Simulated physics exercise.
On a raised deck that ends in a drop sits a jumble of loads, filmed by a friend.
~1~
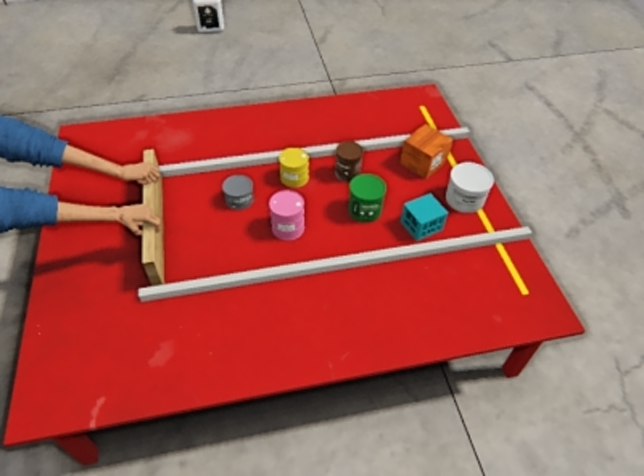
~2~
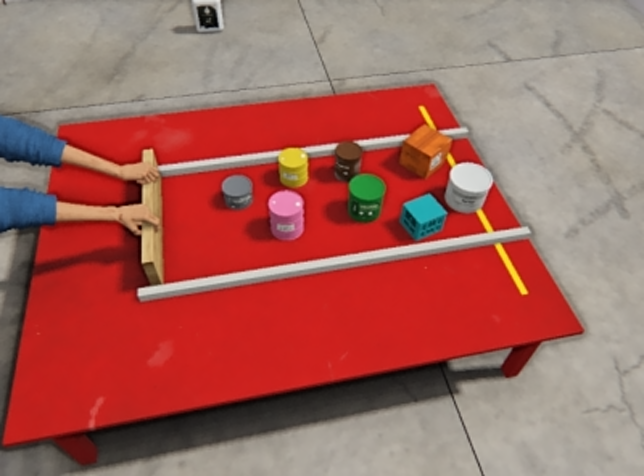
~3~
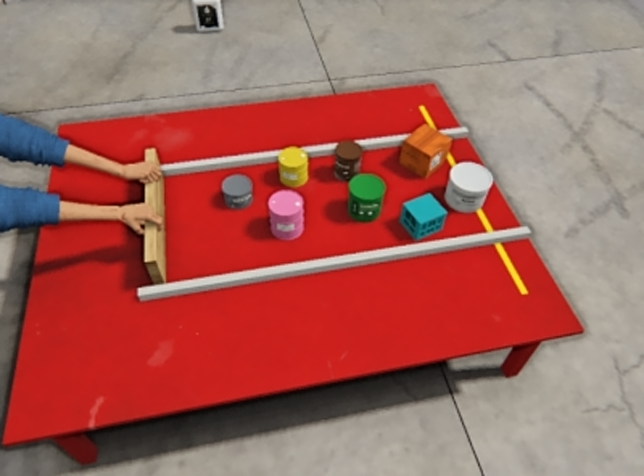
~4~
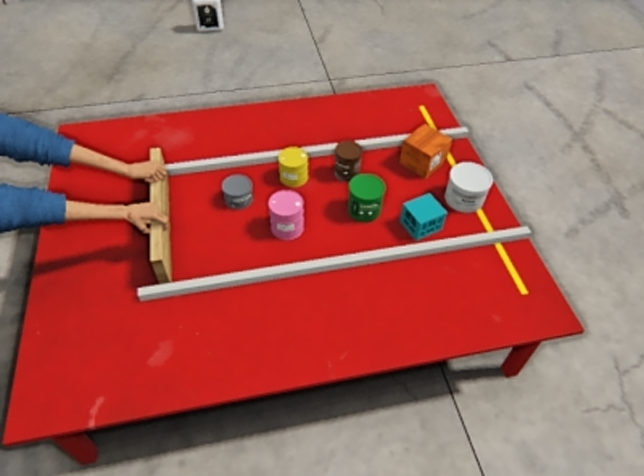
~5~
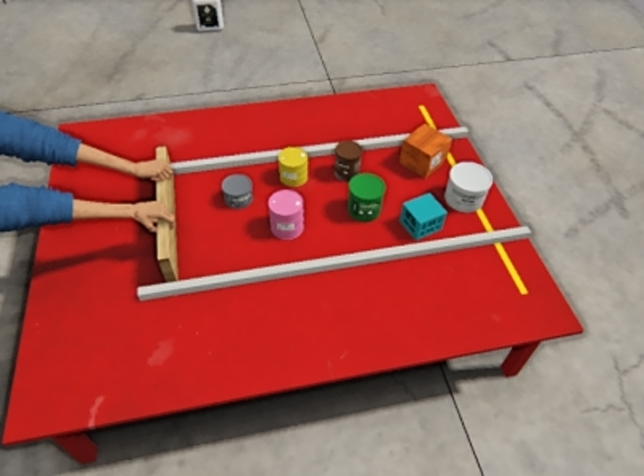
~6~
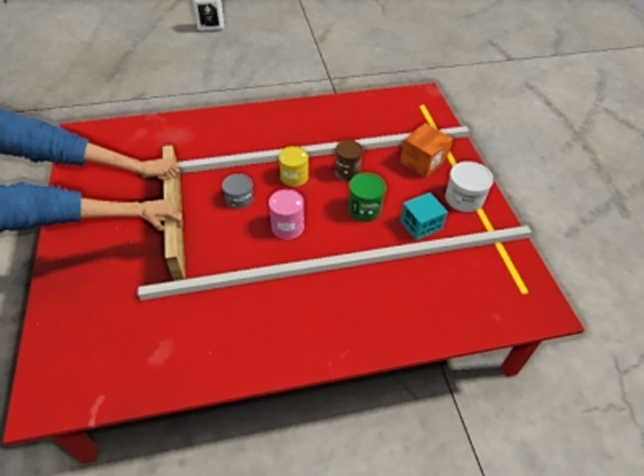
Two hands slowly slide a wooden plank right along a red table toward several still containers.
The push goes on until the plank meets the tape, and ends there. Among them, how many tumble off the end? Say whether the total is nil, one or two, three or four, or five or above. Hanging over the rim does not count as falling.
Count: Three or four.
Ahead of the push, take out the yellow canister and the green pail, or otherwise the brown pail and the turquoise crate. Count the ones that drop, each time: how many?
I'd say 2 the first time and 2 the second time.
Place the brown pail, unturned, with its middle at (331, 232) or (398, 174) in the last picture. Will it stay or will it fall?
Lab note - it rests there; then it goes down.
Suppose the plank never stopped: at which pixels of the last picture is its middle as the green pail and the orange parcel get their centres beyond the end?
Middle approx. at (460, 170), then approx. at (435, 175).
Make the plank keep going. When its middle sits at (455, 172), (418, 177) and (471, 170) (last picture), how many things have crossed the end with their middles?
Per position: 2 / 0 / 4.
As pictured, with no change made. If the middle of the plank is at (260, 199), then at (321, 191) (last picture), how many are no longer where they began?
So 1, and at the other place 5.
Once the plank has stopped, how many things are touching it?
4 of them.
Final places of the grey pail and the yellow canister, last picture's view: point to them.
In the last picture, roughly (473, 164) and (460, 137).
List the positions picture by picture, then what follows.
In the first picture, white pail (468, 188); orange parcel (426, 152); turquoise crate (424, 217); plank (154, 215); tape (466, 185).
In the second picture, orange parcel (425, 152); pink canister (287, 216).
In the third picture, turquoise crate (423, 217); grey pail (238, 192).
In the fourth picture, white pail (468, 188); plank (160, 214).
In the fifth picture, orange parcel (425, 151); yellow canister (293, 167).
In the sixth picture, white pail (468, 187); orange parcel (426, 150); turquoise crate (423, 216); plank (174, 211); tape (465, 184).
A little later, none off yet; white pail at rest near (468, 187); orange parcel at rest near (426, 150); turquoise crate at rest near (423, 216).
Next, none off yet; white pail at rest near (468, 187); orange parcel shifted a little near (429, 149); turquoise crate moving near (425, 217).
When it is over, the number that fall off is three or four; down, brown pail, green pail, orange parcel and white pail.
